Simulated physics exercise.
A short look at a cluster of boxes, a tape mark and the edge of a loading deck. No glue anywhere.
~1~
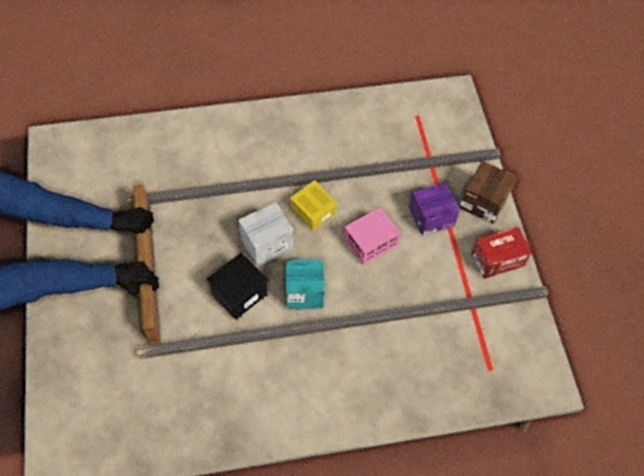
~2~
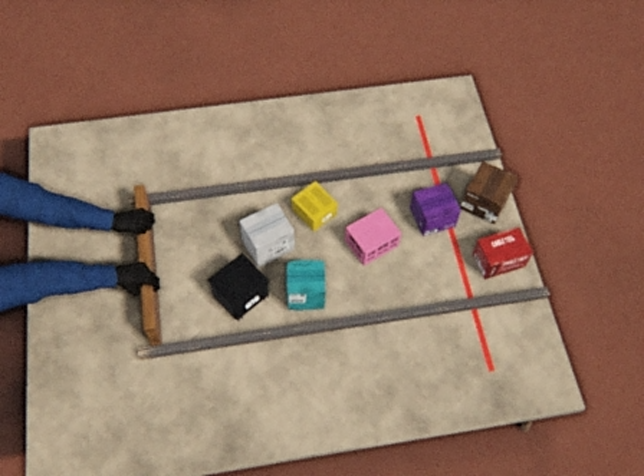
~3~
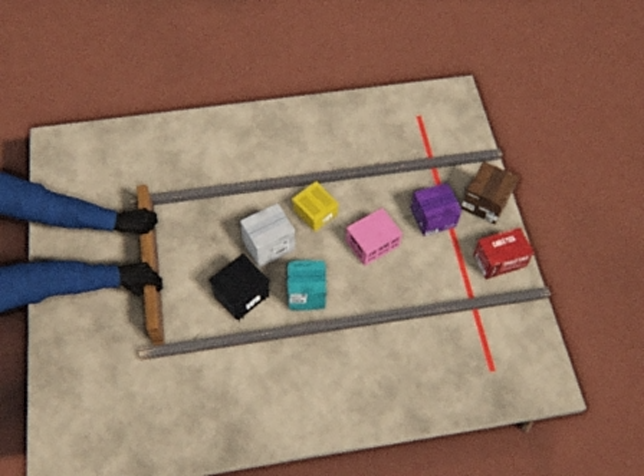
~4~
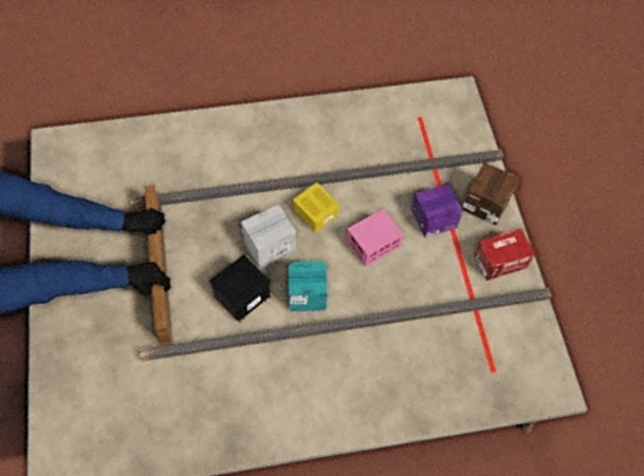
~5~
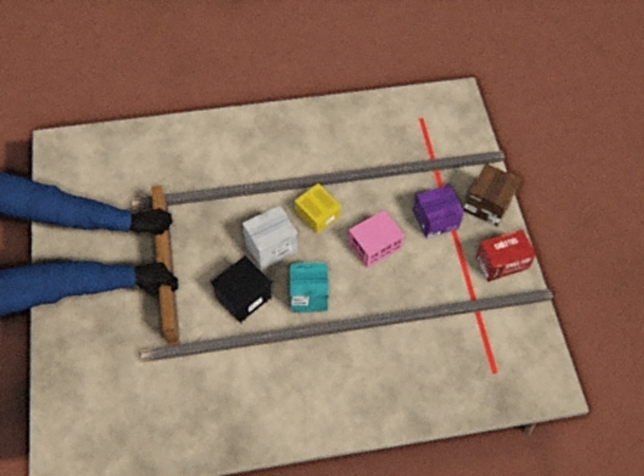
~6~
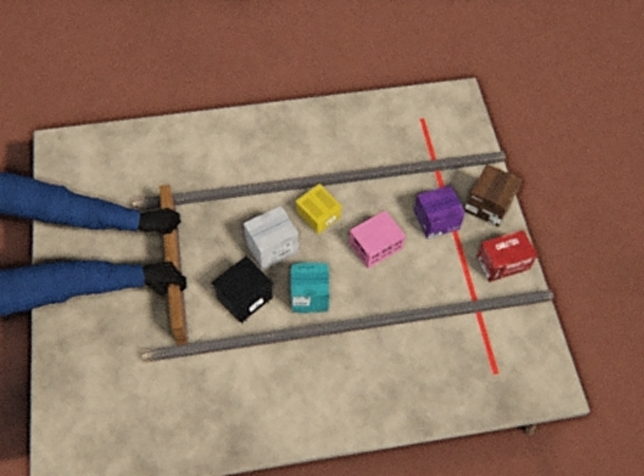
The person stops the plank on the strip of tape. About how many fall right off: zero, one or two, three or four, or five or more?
In the end the number that fall off is one or two.
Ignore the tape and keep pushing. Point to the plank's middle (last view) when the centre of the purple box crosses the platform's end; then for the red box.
About (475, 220), and (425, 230) for the other.
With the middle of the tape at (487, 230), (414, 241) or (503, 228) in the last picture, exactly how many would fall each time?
It would be 5, 0 and 5.
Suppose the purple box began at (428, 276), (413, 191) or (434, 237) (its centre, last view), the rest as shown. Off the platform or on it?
In turn it comes down; does not fall; falls.
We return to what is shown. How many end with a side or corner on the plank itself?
That makes 3.
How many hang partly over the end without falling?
3 of them.
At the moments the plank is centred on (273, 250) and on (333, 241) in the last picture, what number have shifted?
The counts are 3 and 5.
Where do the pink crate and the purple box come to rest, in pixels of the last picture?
First (523, 234), then (498, 187).
Soon after, none off yet; brown parcel at rest near (493, 196); red box at rest near (506, 256); purple box at rest near (439, 212).
After that, none off yet; brown parcel displaced a little near (499, 193); red box at rest near (506, 256); purple box displaced a little near (457, 206).
In the end, the number that fall off is one or two; gone, red box and brown parcel.
